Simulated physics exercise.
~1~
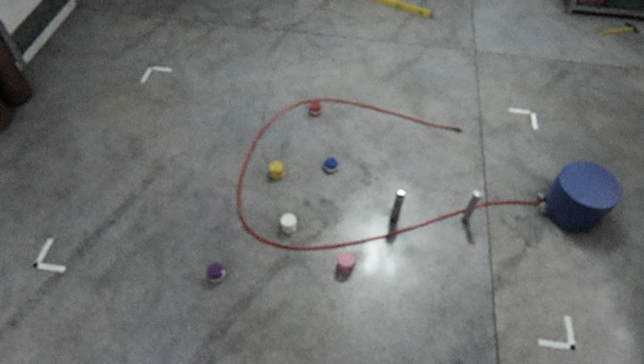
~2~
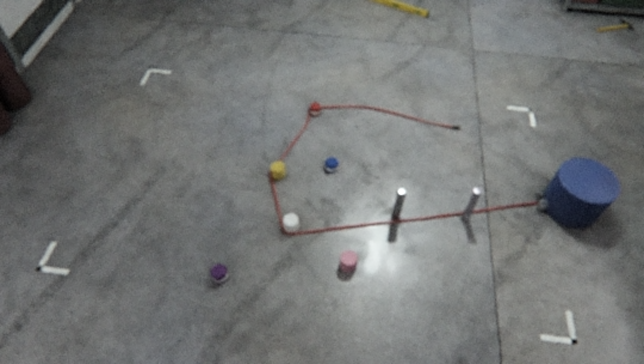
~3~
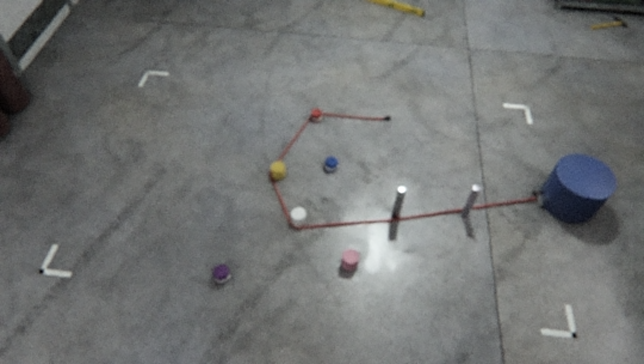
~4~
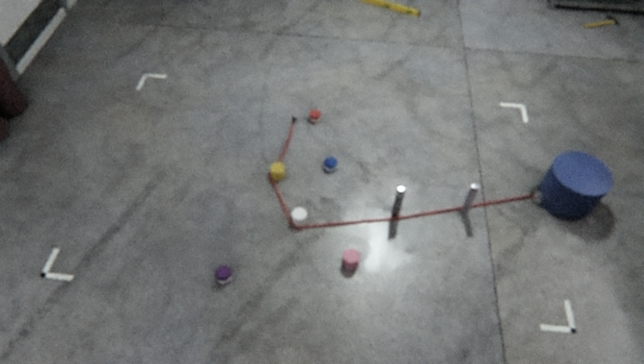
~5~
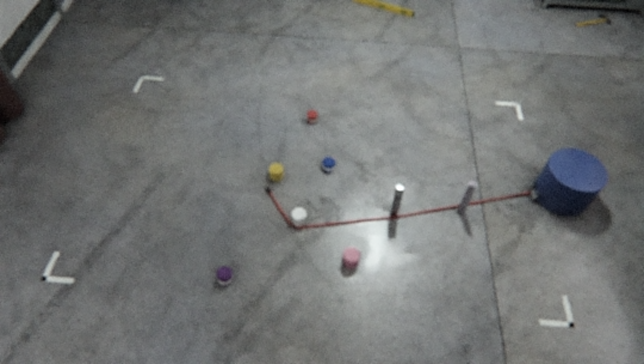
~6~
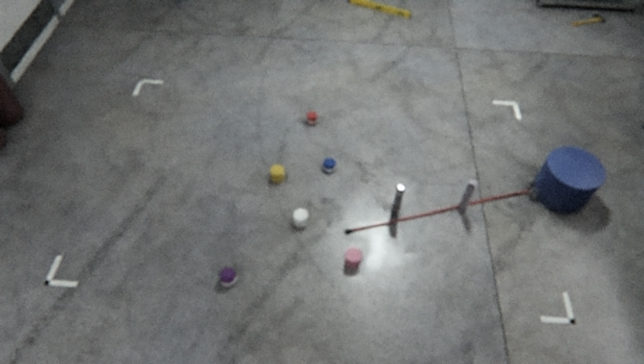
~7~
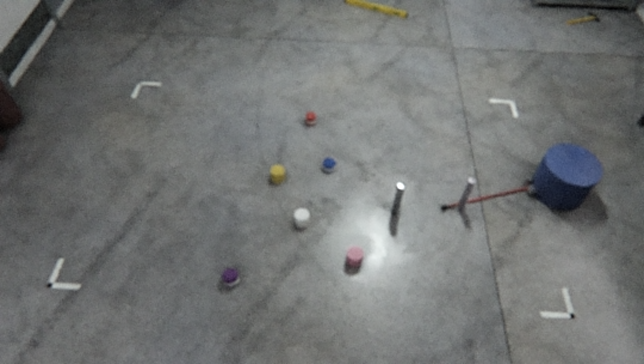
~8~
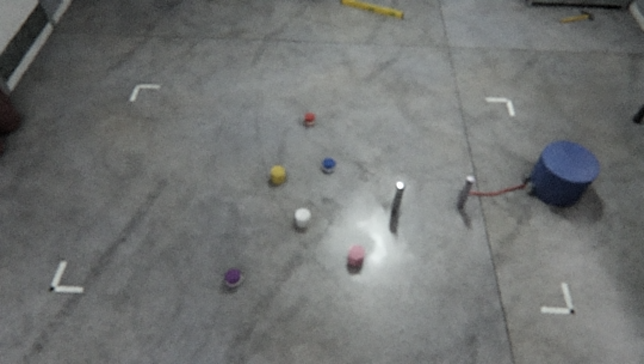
A blue drum reels in a red cord past small tins, leaving a short end out.
